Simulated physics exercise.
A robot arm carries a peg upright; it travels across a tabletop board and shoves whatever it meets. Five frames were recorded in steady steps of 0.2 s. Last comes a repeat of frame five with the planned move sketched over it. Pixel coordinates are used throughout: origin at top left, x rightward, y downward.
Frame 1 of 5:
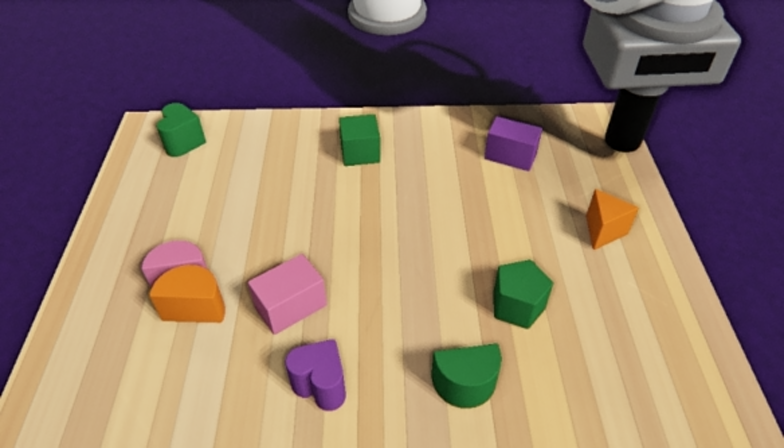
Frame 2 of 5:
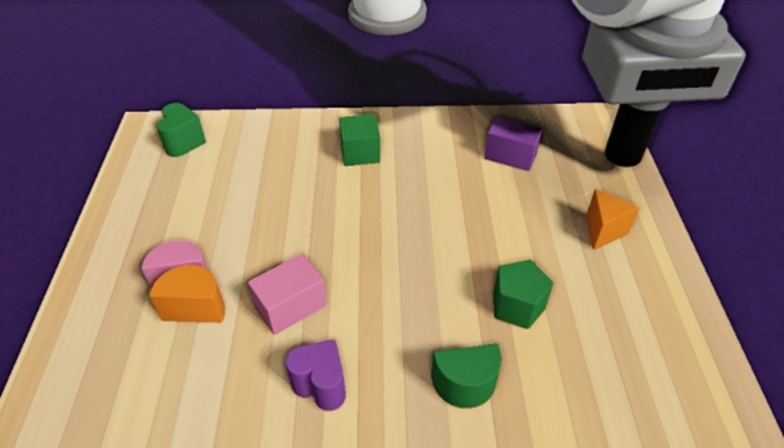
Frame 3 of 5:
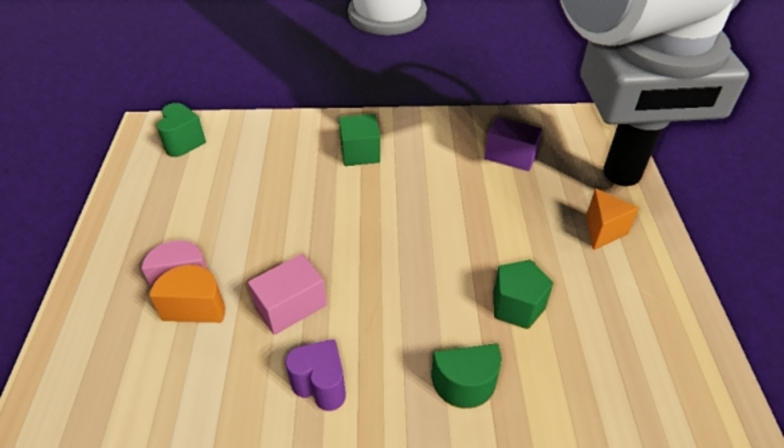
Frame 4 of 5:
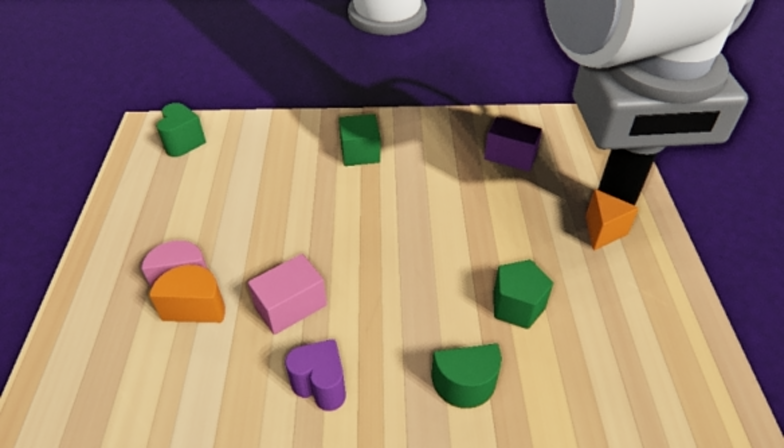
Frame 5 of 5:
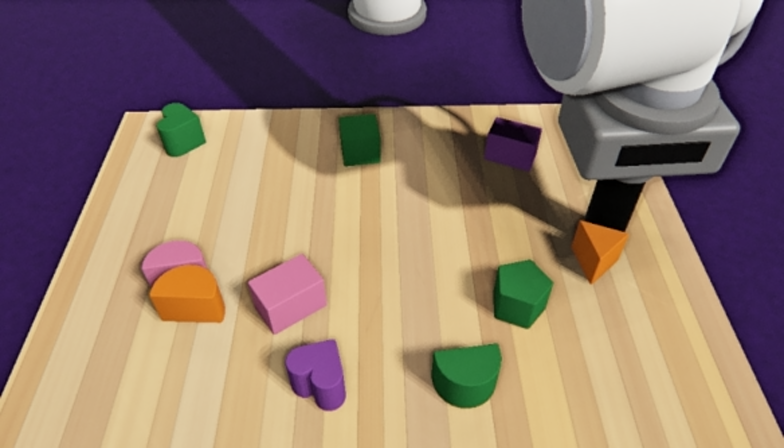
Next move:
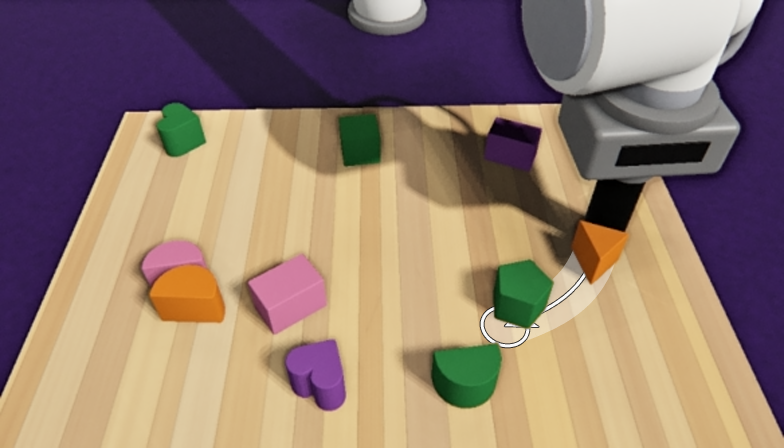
A robot arm with a black peg moved down the right side of a wooden board scattered with colourful blocks, reached the orange three-sided block, and pushed it a short way toward the viewer.
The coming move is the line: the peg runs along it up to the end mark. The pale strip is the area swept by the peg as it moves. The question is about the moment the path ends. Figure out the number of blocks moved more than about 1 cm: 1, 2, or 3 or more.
2 blocks.
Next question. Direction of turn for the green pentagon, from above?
From above, the turn goes clockwise.
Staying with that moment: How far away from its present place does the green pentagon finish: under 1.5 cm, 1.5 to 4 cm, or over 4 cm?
Past 4 cm.
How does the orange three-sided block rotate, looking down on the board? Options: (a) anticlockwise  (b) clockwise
It's a.
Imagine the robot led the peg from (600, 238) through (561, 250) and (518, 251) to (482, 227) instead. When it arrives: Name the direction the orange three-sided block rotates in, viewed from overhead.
Spin direction: Counter-clockwise.
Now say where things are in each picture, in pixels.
Lower end of the peg (622, 142), tops of blocks, green half-round block (470, 363), green pentagon (524, 280), orange three-sided block (613, 206), in the first picture.
Peg (623, 157), blocks as before, in the second picture.
Peg (622, 175), blocks as before, in the third picture.
Peg (616, 198), blocks as before, in the fourth picture.
Peg (605, 225), green half-round block (470, 363), green pentagon (524, 280), orange three-sided block (603, 237), in the fifth picture.
The drawn path runs from (600, 238) over (585, 274) and (553, 305) to (505, 326).
The first path, step by step. One third of the way, peg (590, 262); orange three-sided block (590, 277).
Two thirds of the way, peg (556, 293); green pentagon (511, 283), turned 20° clockwise; orange three-sided block (572, 313), turned 20° anticlockwise.
At the end, peg (508, 314); green half-round block not moved; green pentagon (462, 286), turned 65° clockwise; orange three-sided block (567, 320), turned 45° anticlockwise.
